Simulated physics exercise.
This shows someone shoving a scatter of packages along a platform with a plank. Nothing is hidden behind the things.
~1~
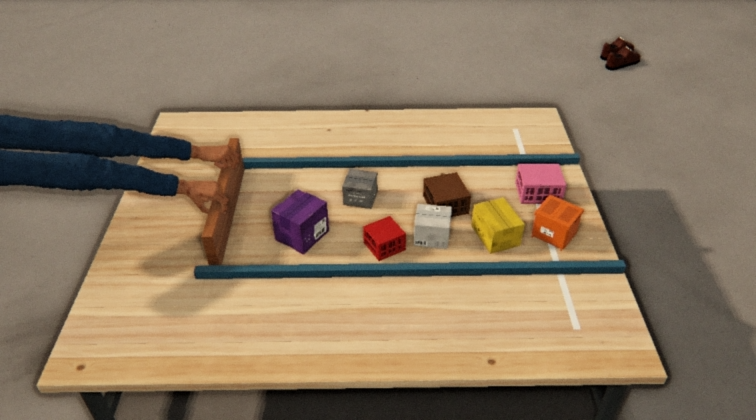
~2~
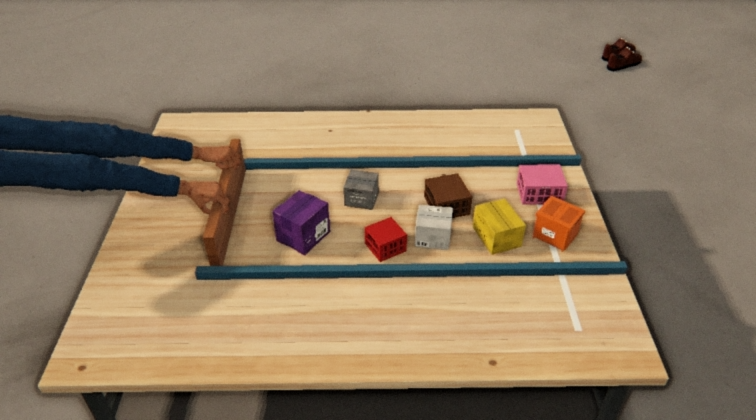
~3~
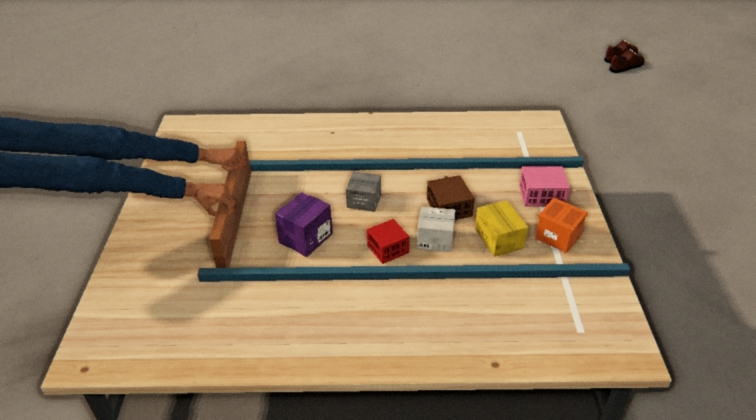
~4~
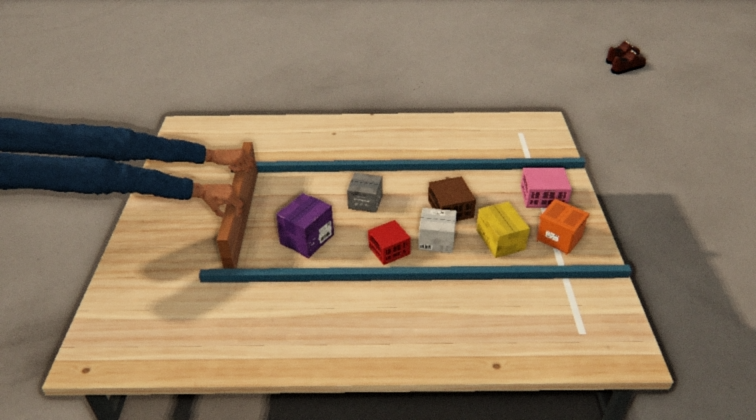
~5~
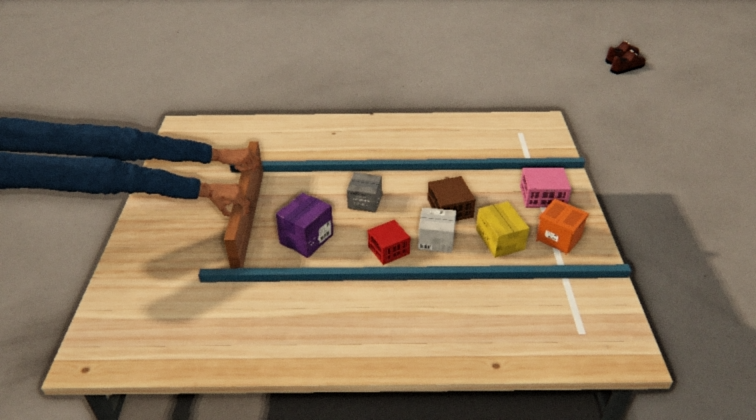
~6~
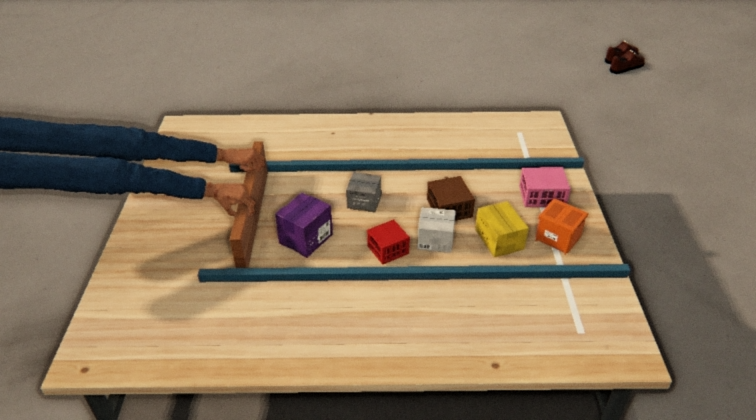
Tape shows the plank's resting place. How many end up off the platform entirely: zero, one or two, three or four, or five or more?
Three or four tumble down.
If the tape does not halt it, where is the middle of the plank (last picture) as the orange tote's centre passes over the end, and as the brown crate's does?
The middle is at (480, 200) when it's the orange tote, and at (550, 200) when it's the brown crate.
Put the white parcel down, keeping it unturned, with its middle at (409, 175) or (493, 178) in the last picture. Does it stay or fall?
Going in order, the first time it is still up there and the second time it is still up there.
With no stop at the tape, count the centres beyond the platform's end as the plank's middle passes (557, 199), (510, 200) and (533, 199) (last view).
Over the end: 5, 1, 3.
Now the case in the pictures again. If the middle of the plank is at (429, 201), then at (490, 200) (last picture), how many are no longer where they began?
First position 7; second position 8.
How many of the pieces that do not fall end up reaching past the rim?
The total comes out at 2.
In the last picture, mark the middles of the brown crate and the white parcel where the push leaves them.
Brown crate: (595, 198); white parcel: (611, 239).
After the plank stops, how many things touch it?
The count in contact is 3.
Soon after, none off yet; orange tote at rest near (561, 227); pink crate at rest near (544, 187); yellow box at rest near (501, 229).
After that, none off yet; orange tote displaced a little near (582, 227); pink crate at rest near (544, 187); yellow box displaced about its own width near (541, 232).
In the end, the number that fall off is three or four; gone, yellow box, pink crate and orange tote.
